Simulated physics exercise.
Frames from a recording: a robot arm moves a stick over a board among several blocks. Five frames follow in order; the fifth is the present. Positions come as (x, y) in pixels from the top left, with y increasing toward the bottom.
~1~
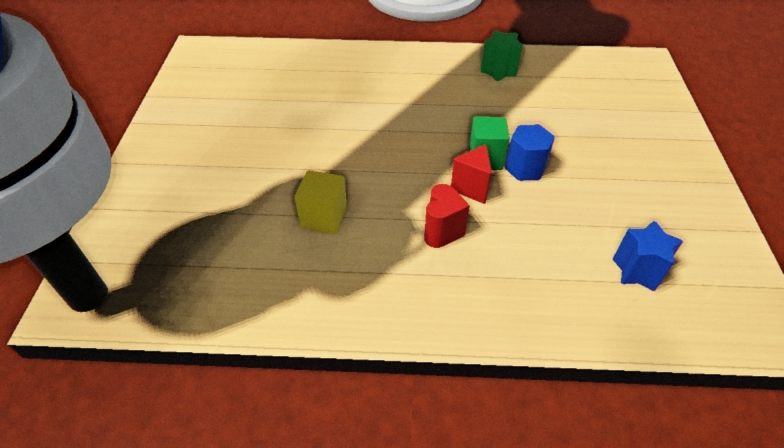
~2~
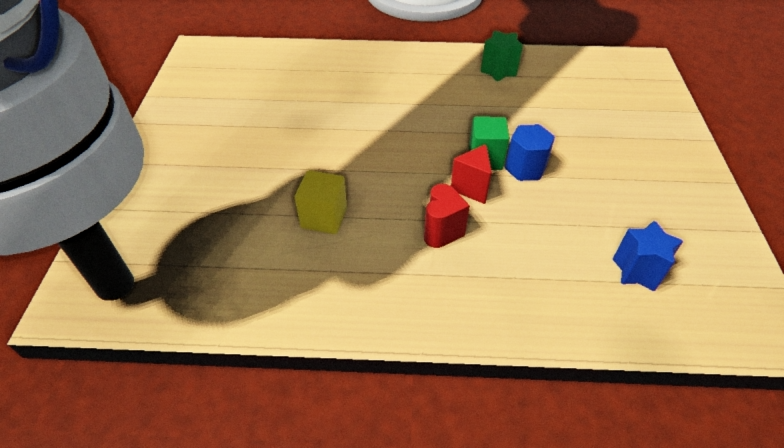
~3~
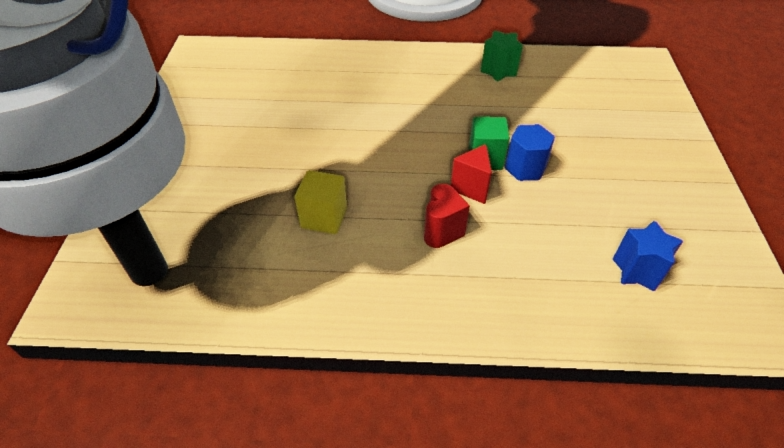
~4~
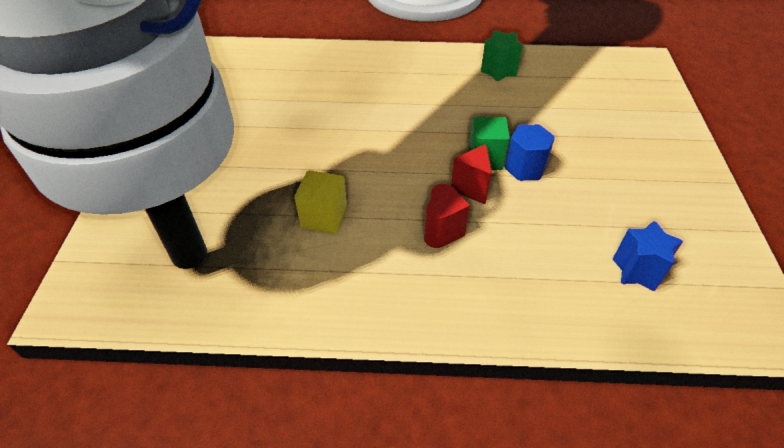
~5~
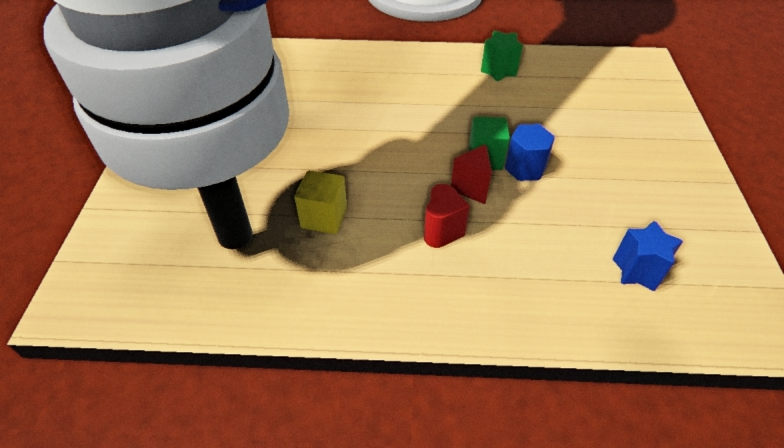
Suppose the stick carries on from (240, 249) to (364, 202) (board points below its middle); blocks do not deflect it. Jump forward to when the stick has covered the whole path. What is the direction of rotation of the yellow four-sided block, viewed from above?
Viewed from the top, it goes anticlockwise.
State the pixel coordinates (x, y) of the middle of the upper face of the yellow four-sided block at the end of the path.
Expect it around (393, 152).
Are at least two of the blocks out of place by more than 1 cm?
No, that is not what happens.
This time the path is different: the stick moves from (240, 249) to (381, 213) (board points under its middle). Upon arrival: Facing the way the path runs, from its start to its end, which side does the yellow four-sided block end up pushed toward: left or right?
Over to the left.
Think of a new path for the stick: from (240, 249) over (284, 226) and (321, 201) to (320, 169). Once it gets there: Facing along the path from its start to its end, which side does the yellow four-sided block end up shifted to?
It moves right.
On the path given first. One third of the way, stick at (281, 219); nothing pushed yet.
Two thirds of the way, stick at (324, 204); yellow four-sided block at (360, 169).
At the end, stick at (363, 190); yellow four-sided block at (393, 152), turned 25° anticlockwise; red heart block unmoved.
